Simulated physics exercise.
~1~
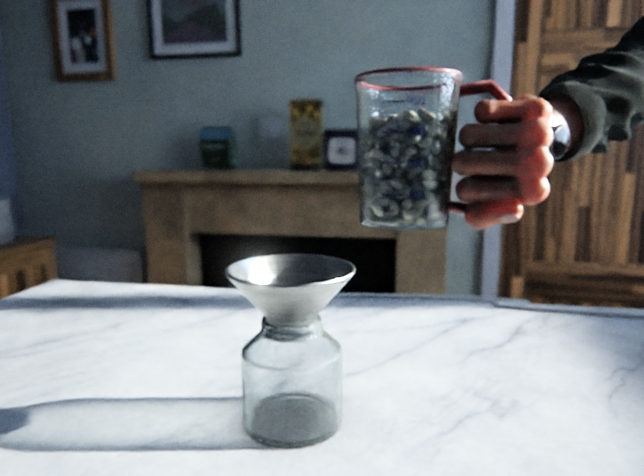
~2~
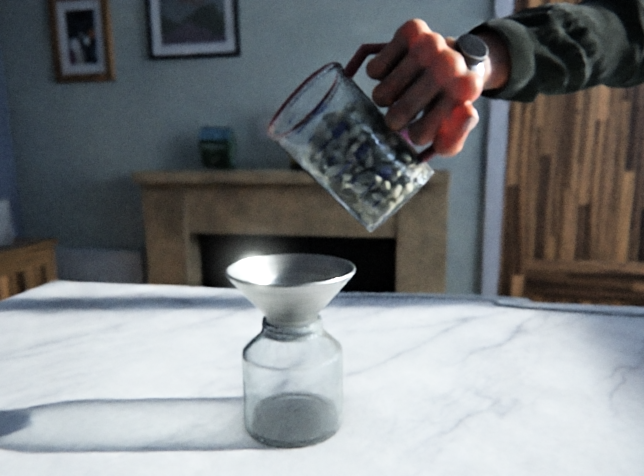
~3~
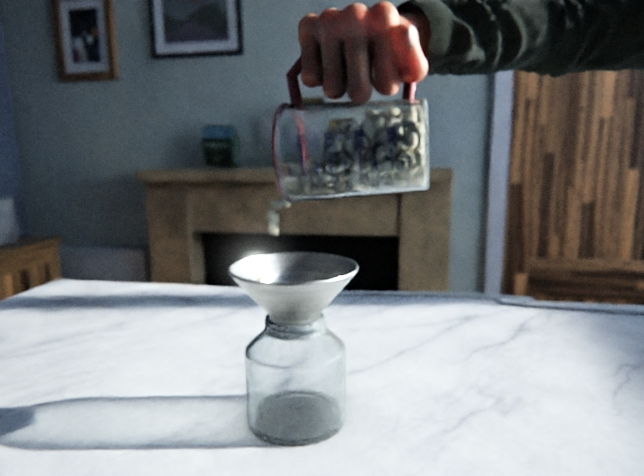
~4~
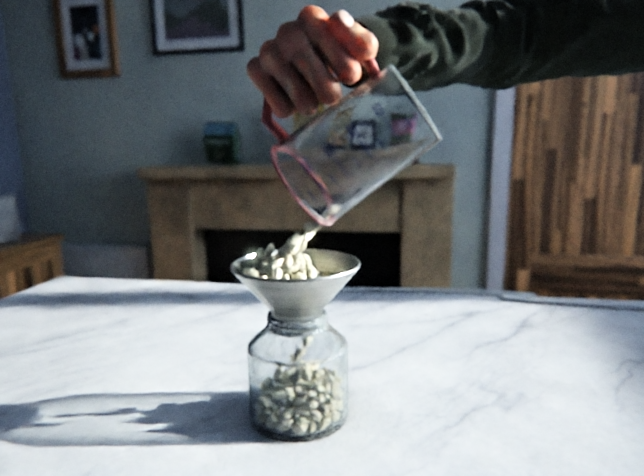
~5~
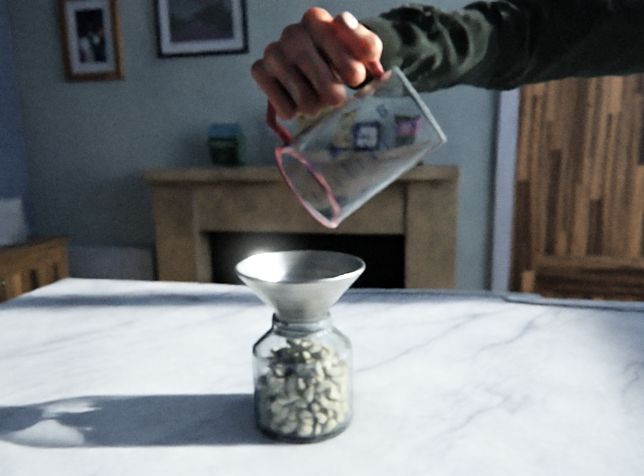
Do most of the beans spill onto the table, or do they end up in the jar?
The beans end up in the jar. The funnel and the cup are left empty, and no beans lie on the table.
A hand tips a clear cup of white beans through a funnel, filling the glass jar.
